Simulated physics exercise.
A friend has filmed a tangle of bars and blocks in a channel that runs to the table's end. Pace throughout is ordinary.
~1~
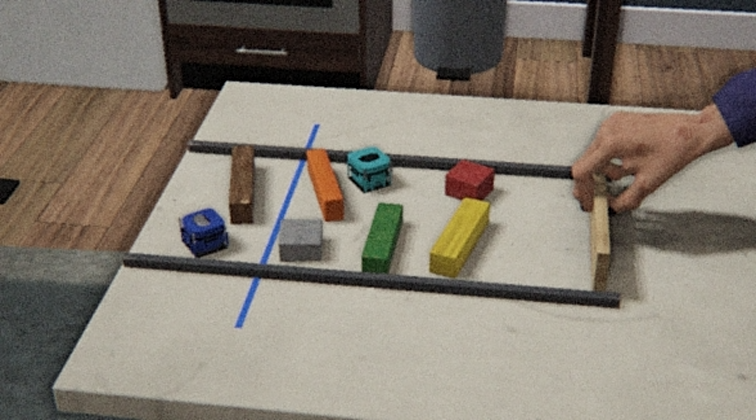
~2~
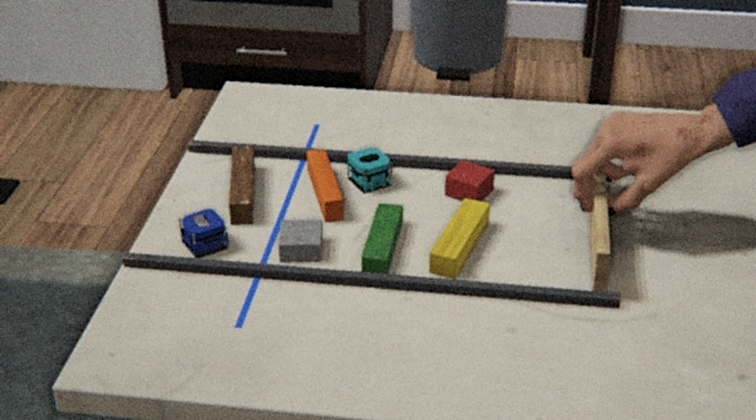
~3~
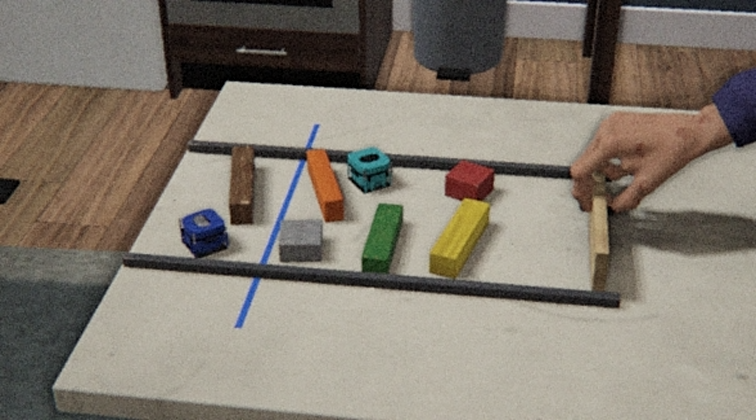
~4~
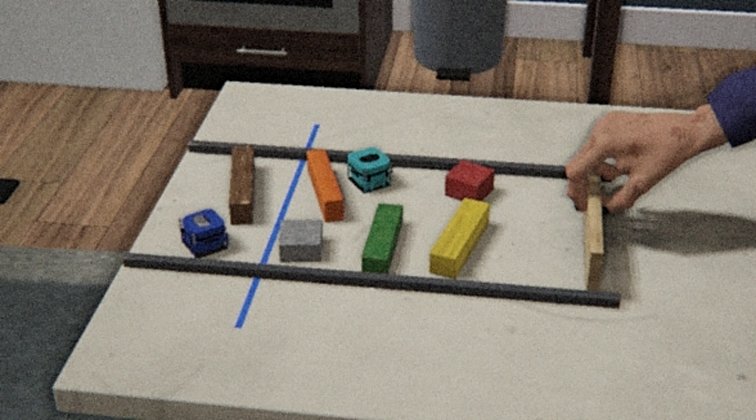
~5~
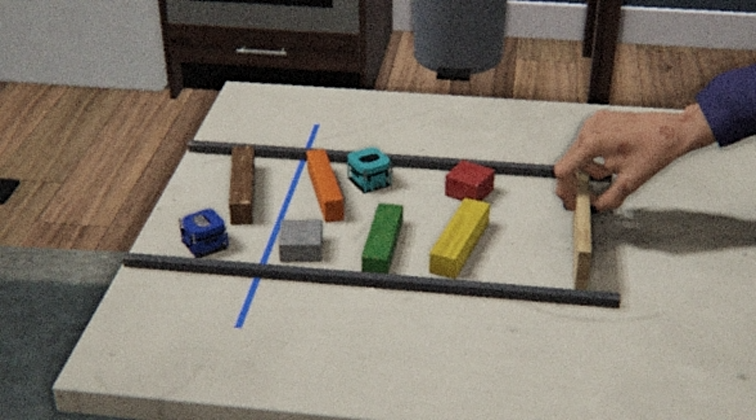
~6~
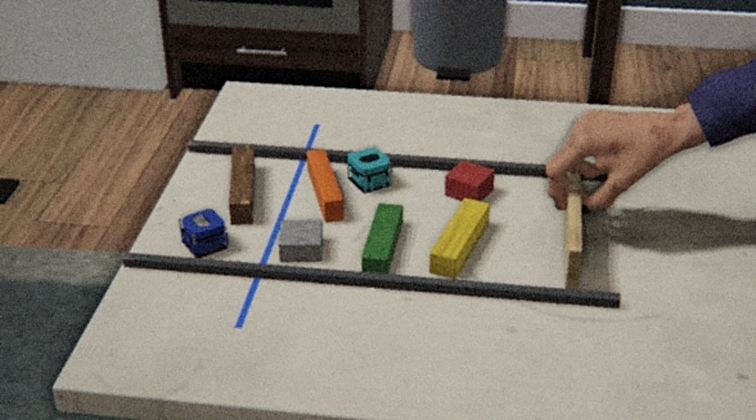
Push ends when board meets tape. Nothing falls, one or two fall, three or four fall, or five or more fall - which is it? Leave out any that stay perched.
Nothing falls.
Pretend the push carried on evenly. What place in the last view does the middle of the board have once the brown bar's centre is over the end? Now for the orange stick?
Roughly at (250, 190) and roughly at (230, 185).
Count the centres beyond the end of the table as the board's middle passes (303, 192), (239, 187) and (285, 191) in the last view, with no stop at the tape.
Counts per position: 0 / 2 / 0.
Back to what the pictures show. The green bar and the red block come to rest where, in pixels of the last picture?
In the last picture, roughly (233, 228) and (277, 172).
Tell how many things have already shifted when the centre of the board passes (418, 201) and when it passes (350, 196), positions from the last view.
Well, it's 4 at the first one and 6 at the second.
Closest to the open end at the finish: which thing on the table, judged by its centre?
The one out in front is the blue case.
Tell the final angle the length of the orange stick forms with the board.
About 15°.
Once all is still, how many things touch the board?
It's 2 of them.
Early on, none off yet; blue case at rest near (204, 233); brown bar at rest near (242, 184); grey block at rest near (301, 240).
Finally, the number that fall off is zero.
